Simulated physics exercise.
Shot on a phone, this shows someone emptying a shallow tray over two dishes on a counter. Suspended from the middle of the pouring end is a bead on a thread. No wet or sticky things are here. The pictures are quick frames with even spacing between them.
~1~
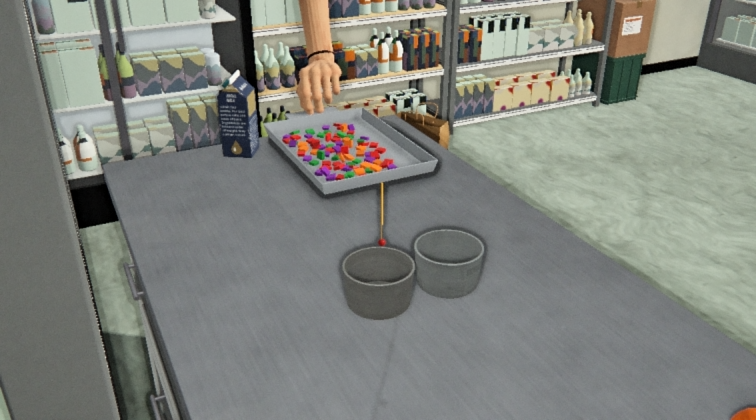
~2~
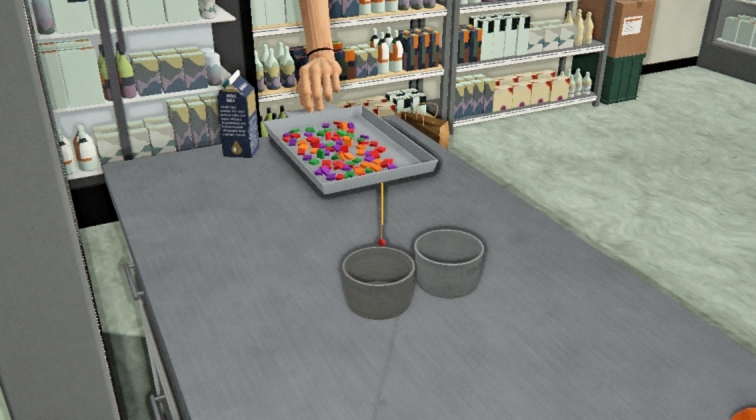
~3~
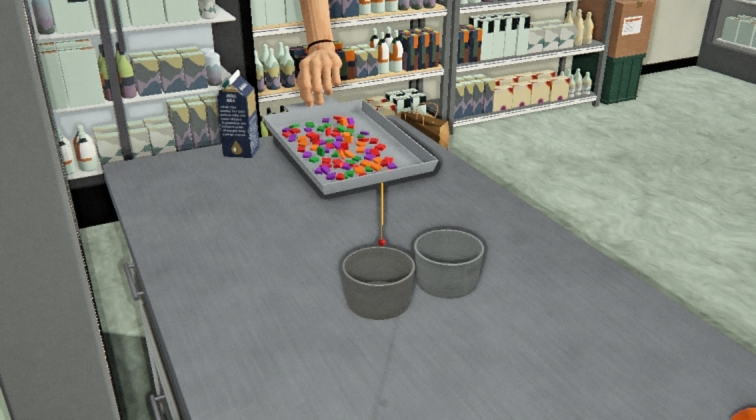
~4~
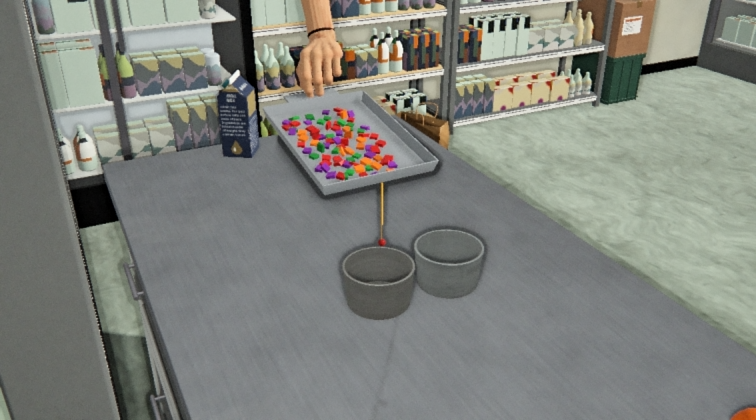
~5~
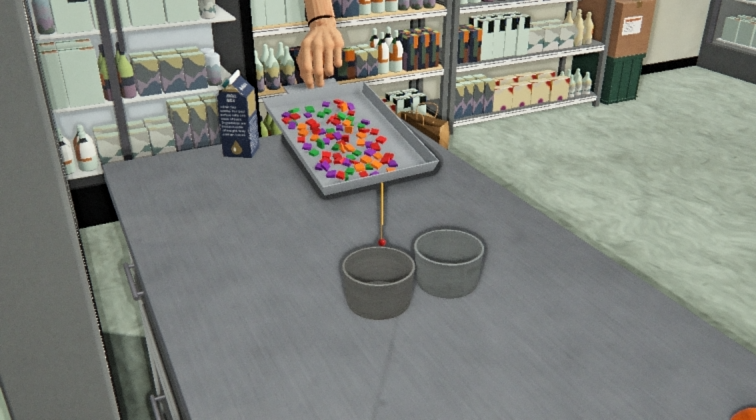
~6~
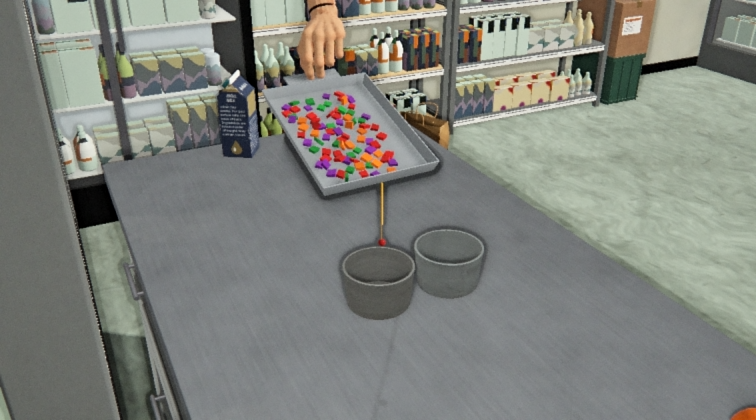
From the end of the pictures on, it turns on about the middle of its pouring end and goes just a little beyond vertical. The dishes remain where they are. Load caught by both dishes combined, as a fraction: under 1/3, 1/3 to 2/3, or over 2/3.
1/3 to 2/3.
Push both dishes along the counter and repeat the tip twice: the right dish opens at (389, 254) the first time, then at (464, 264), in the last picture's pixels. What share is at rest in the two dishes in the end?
In the first position around 40 percent, in the second around 60 percent.
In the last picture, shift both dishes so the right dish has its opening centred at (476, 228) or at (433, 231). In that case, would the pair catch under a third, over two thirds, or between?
First less than a third, then below one third.
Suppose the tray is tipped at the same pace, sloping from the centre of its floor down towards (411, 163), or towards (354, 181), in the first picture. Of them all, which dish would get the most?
Point by point: The right side, then the left side.
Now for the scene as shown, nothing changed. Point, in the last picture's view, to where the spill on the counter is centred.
Roughly at pixel (355, 341).
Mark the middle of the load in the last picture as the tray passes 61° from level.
(363, 157).
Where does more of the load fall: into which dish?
The winner: The left side.
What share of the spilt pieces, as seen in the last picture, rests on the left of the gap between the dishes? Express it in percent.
Close to 80 per cent.
Soon, tray tipped steeply; nearly all on the tray; a small part in the air.
A while on, tray tipped past a quarter turn; about a third on the tray; a small part in the left dish; a stray few outside both; about half in the air.
Towards the end, tray tipped past a quarter turn; about half in the left dish; a small part in the right dish; about half outside both.
Finally, tray tipped past a quarter turn; about half in the left dish; a small part in the right dish; about half outside both.
